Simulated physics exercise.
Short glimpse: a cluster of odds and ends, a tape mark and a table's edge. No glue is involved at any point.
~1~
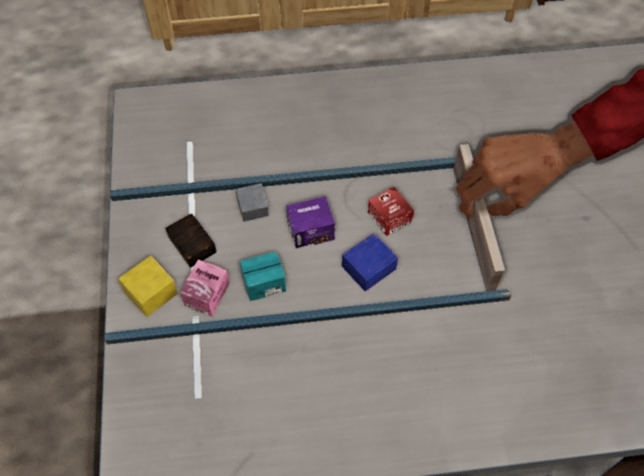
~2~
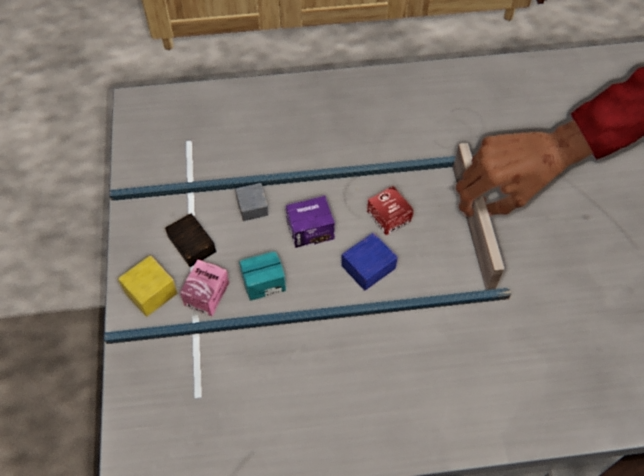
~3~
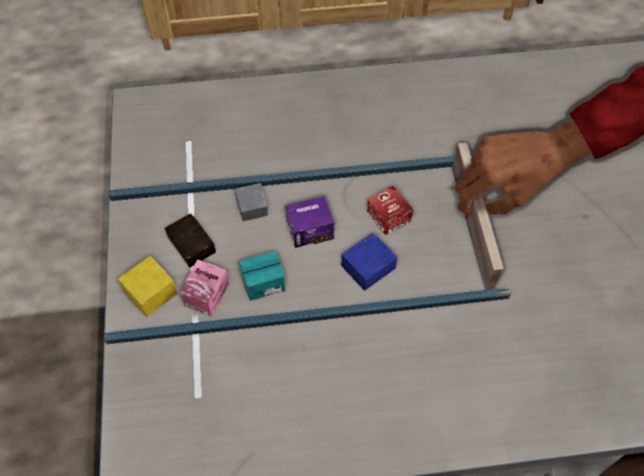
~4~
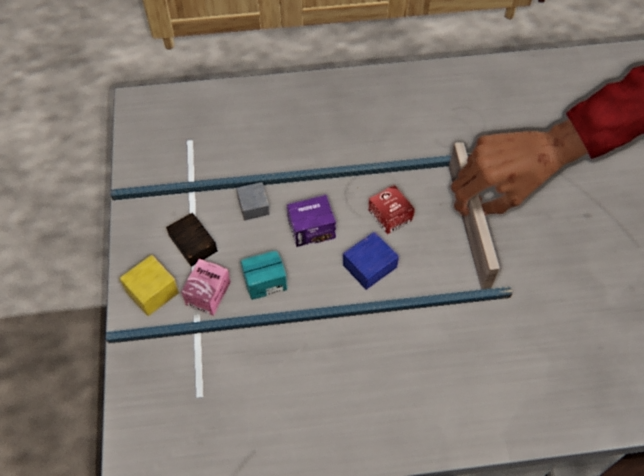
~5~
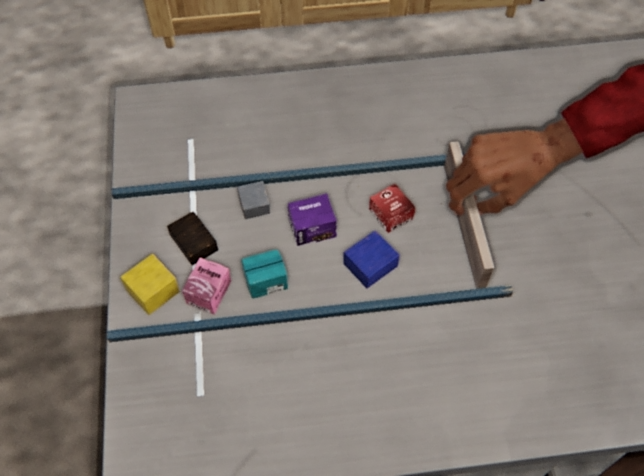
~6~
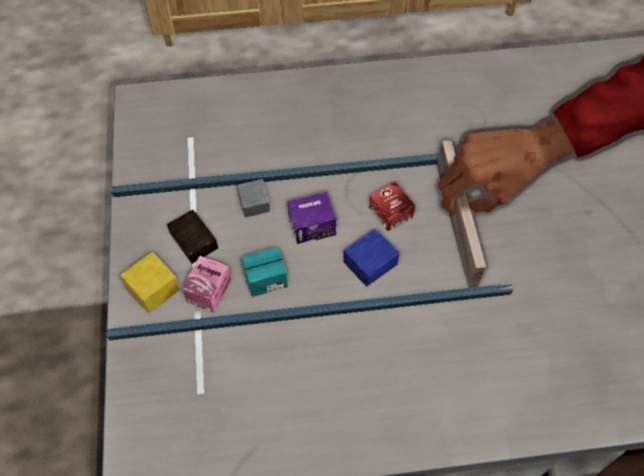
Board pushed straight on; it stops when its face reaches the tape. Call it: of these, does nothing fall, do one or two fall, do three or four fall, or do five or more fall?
Three or four fall.
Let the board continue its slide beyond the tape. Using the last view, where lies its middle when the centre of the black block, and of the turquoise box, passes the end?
Middle approx. at (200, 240), then approx. at (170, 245).
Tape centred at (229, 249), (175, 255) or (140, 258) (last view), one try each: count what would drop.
Try by try, 1, 3 and 5.
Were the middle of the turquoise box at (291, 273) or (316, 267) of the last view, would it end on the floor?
Try one: It is still there. Try two: It is still there.
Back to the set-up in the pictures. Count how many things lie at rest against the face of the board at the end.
I count 3 of them.
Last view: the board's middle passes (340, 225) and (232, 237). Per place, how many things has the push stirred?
The first count is 3, and then it's 8.
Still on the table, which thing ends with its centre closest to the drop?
Foremost is the turquoise box.
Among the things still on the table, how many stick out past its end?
Number: 0.
A little later, none off yet; yellow block at rest near (151, 283); black block at rest near (193, 236); pink box at rest near (207, 284).
Next, none off yet; yellow block shifted a little near (137, 284); black block shifted a little near (181, 239); pink box shifted about its own width near (181, 292).
When it is over, the number that fall off is three or four; down, pink box, black block and yellow block.
